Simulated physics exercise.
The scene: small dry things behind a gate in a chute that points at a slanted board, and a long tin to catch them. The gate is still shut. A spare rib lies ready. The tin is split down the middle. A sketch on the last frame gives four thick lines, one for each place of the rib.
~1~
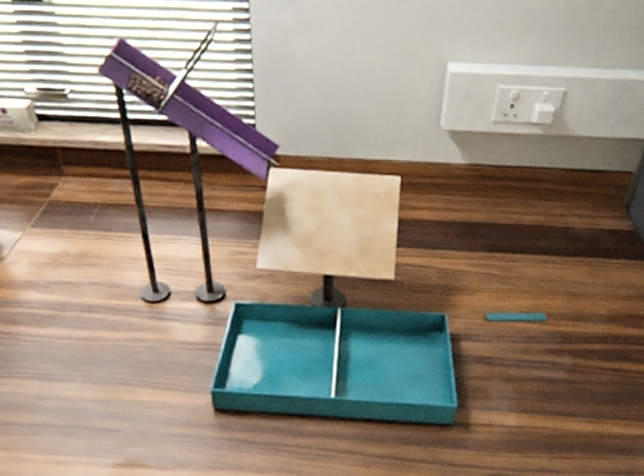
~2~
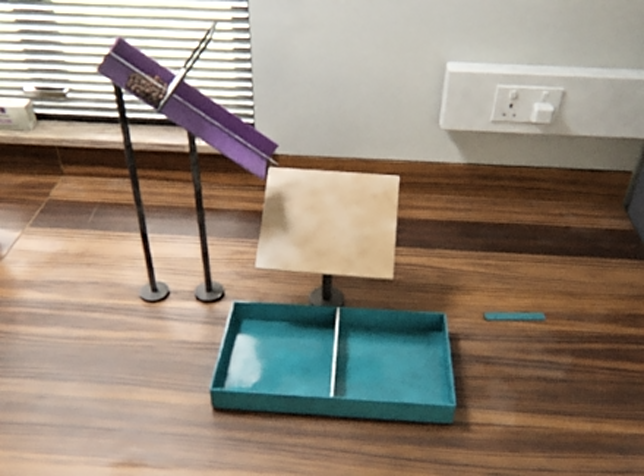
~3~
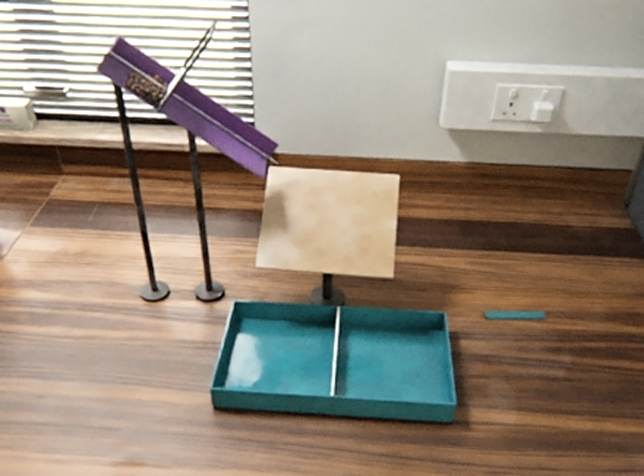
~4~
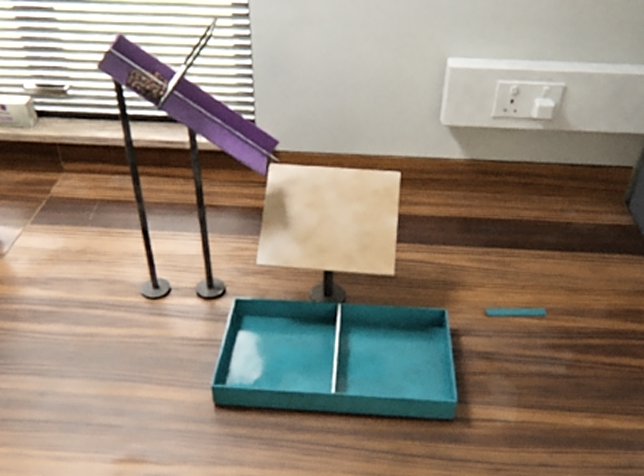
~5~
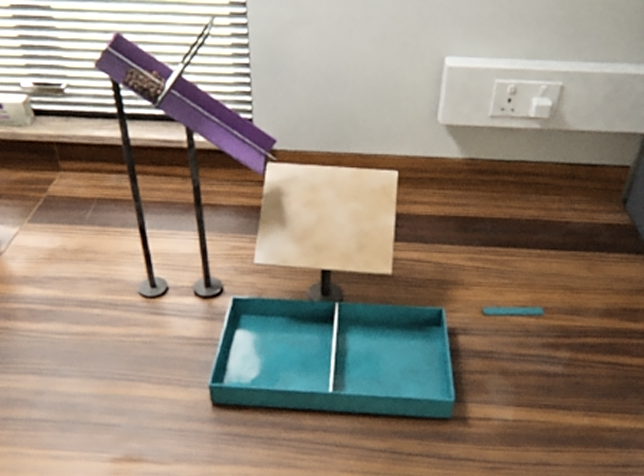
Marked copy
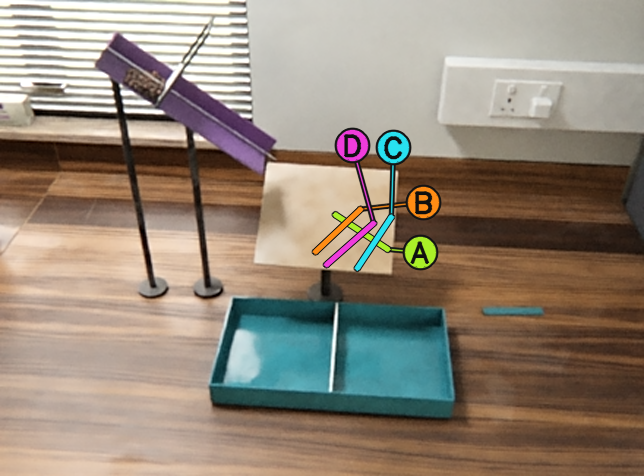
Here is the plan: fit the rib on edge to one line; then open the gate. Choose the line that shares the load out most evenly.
Go for C.
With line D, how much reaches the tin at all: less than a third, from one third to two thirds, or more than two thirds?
More than two thirds.
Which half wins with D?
The left half.
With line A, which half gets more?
Right.
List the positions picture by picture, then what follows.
The first picture shows load behind the gate near (153, 86), allspice berries; lip of the chute near (266, 171), sloping fairly steeply.
The second picture shows middle of the board near (329, 221), tilted fairly steeply; middle of its low edge near (323, 273); of its high edge near (334, 172).
The third picture shows front corners of the tin near (211, 388) and (456, 404); front end of its middle wall near (332, 396); gate still shut near (178, 78).
The fourth picture shows middle of the load near (152, 81); lip near (266, 167).
The fifth picture shows middle of the load near (150, 80); lip near (263, 166).
On the marked copy, line A from (335, 214) to (387, 249); line B from (360, 209) to (315, 251); line C from (391, 216) to (357, 268); line D from (373, 223) to (326, 264).
Choosing A, of what is caught, close to a quarter in the left half, the bulk in the right.
Choosing B, of what is caught, the bulk in the left half, close to a quarter in the right.
Choosing C, of what is caught, close to half in the left half, close to half in the right.
Choosing D, of what is caught, all but a few in the left half, a small share in the right.
